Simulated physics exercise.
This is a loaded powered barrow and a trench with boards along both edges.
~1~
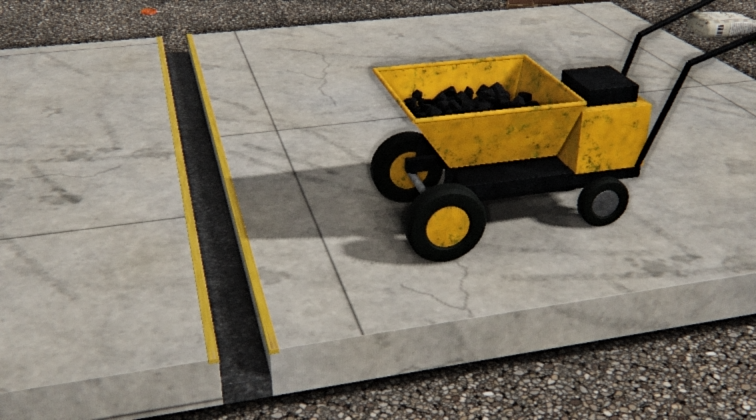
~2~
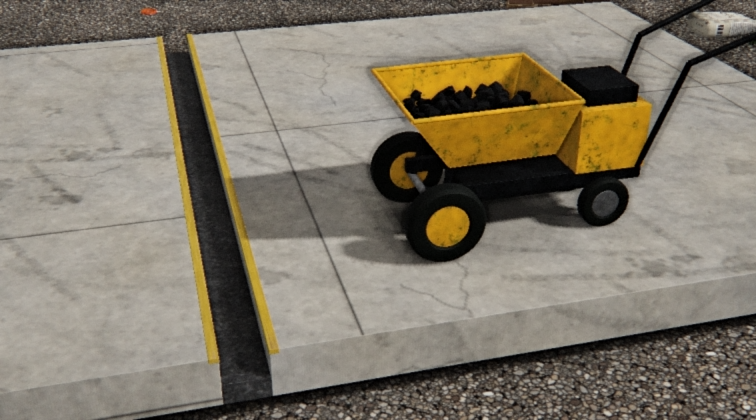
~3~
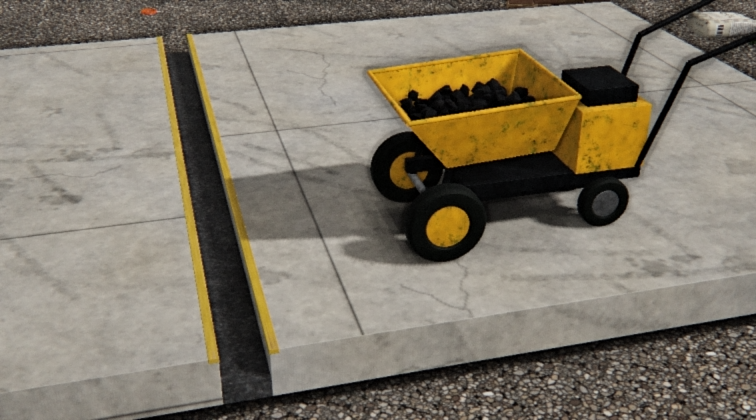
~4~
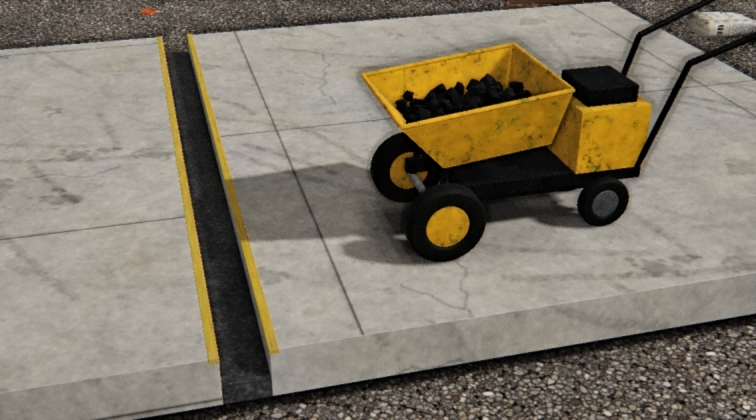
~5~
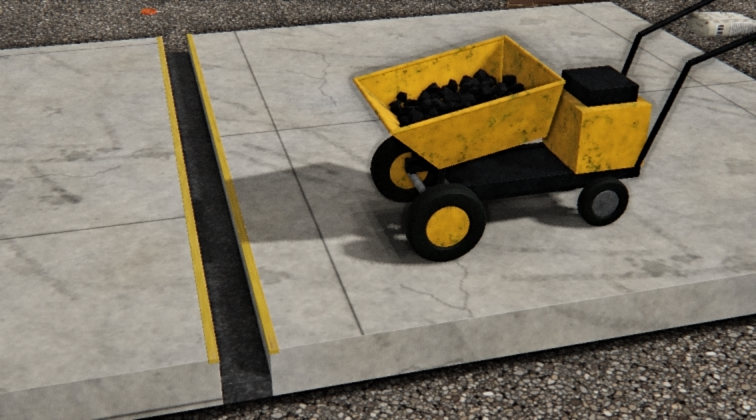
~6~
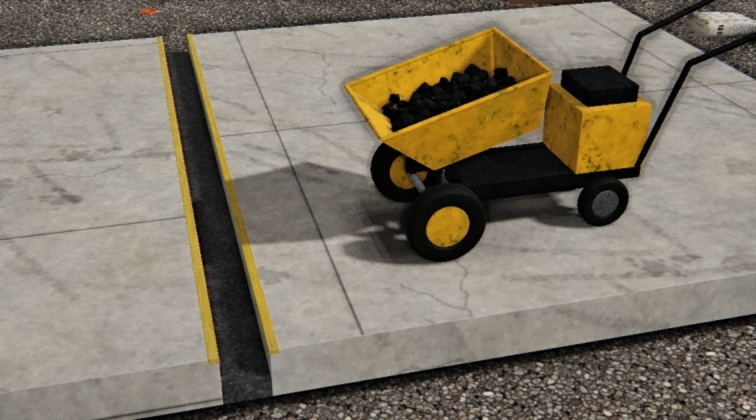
A yellow powered barrow stands still while its skip of black lumps tilts leftward.
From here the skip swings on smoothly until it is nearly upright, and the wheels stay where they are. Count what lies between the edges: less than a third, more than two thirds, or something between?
It catches less than a third.
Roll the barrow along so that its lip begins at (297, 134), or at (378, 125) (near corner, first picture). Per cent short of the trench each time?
Roughly 0 per cent, and 30 per cent.
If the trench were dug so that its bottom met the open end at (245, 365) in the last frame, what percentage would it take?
Close to 20 per cent.
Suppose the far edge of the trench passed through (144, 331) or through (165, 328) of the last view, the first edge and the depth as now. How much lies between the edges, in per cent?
In turn 20 and 20 in a hundred.
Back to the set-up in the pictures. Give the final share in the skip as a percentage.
Some 20 per cent.
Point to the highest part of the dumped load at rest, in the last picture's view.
Near (296, 226).
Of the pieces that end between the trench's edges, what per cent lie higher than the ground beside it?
Near 0 %.
Shortly afterwards, skip tipped steeply; the whole lot in the skip.
Next, skip tipped right over; all but a few in the skip; a little short of the trench; only a few in or heaped over the trench; only a few falling.
Some moments later, skip tipped right over; near a quarter in the skip; near half short of the trench; near a quarter in or heaped over the trench.
In the end, skip tipped right over; near a quarter in the skip; near two thirds short of the trench; near a quarter in or heaped over the trench; none at all beyond it.
